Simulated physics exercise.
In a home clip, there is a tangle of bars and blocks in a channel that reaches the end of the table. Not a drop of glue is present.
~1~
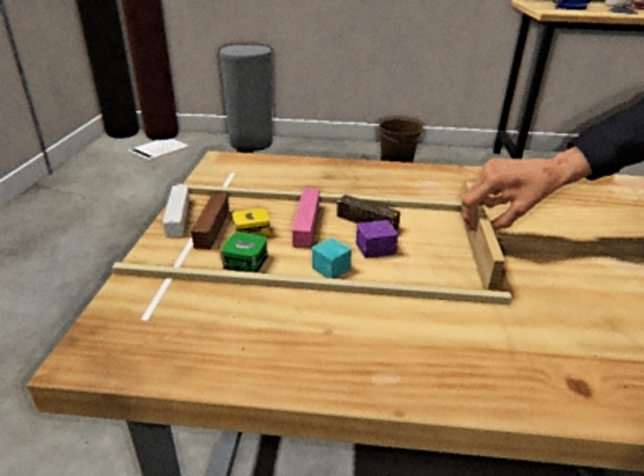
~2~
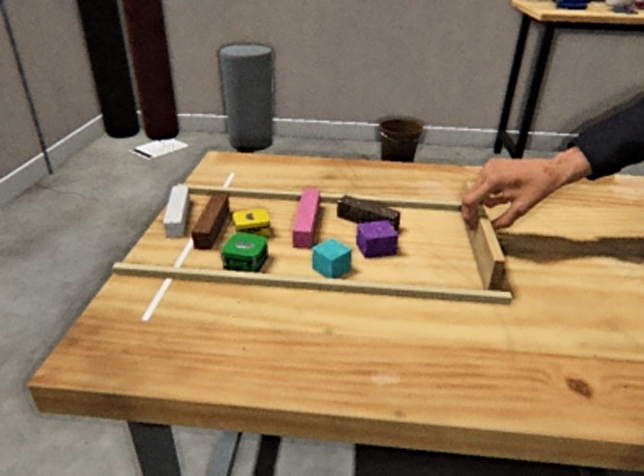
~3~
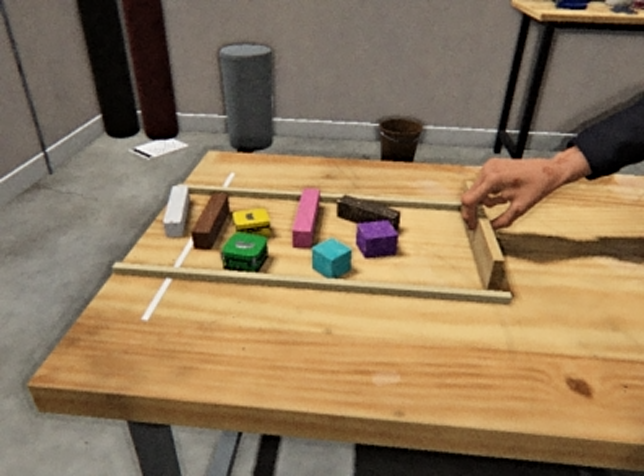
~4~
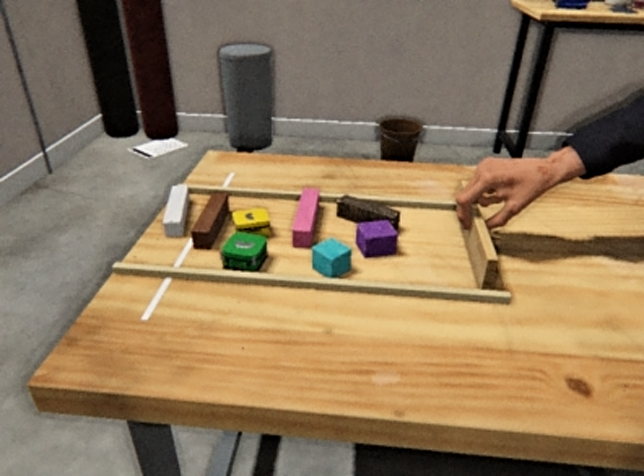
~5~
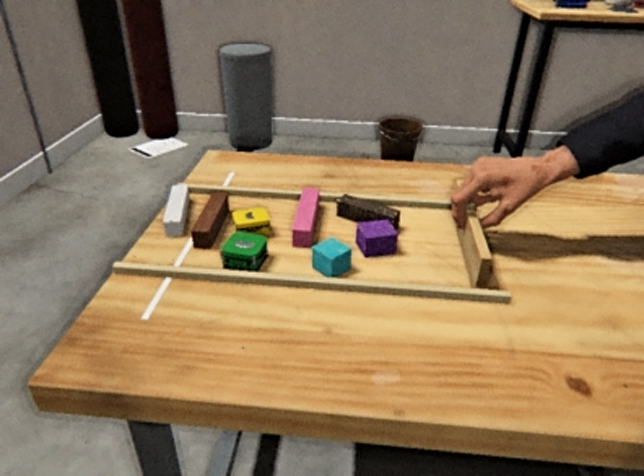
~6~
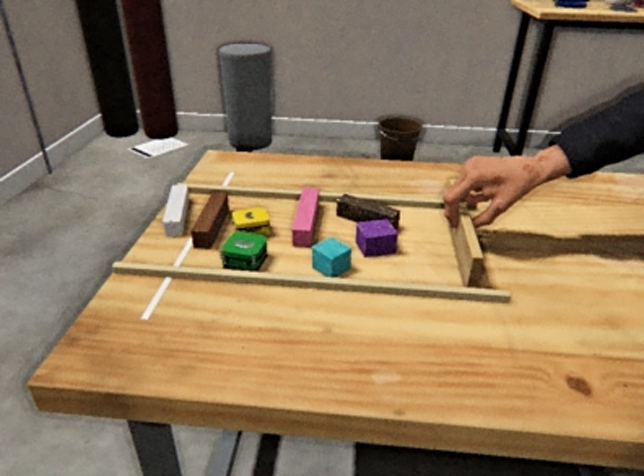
Wooden board, held by a hand, sliding slightly left along a railed channel on a table, the colourful blocks ahead staying still.
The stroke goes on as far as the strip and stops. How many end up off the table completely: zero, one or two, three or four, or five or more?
Three or four.
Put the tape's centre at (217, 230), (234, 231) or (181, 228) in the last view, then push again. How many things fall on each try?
2, 2, 5.
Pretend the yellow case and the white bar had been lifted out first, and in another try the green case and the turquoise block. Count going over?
First try: 1 fallen; other try: 3.
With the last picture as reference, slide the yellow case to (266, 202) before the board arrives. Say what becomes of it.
That yellow case heads down.
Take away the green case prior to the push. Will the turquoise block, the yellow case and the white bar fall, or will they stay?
The turquoise block stays put; the yellow case comes off; the white bar comes off.
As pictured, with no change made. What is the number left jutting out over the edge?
Tally: 2.
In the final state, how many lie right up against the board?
3 touch it.
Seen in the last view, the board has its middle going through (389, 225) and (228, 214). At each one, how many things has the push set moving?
2, then 8.
Soon after, none off yet; white bar at rest near (177, 209); brown bar at rest near (211, 219); yellow case at rest near (251, 225).
Then, none off yet; white bar moving near (173, 209); brown bar moved a little near (187, 216); yellow case moved about its own width near (211, 218).
At rest, the number that fall off is three or four; fallen, yellow case, brown bar and white bar.
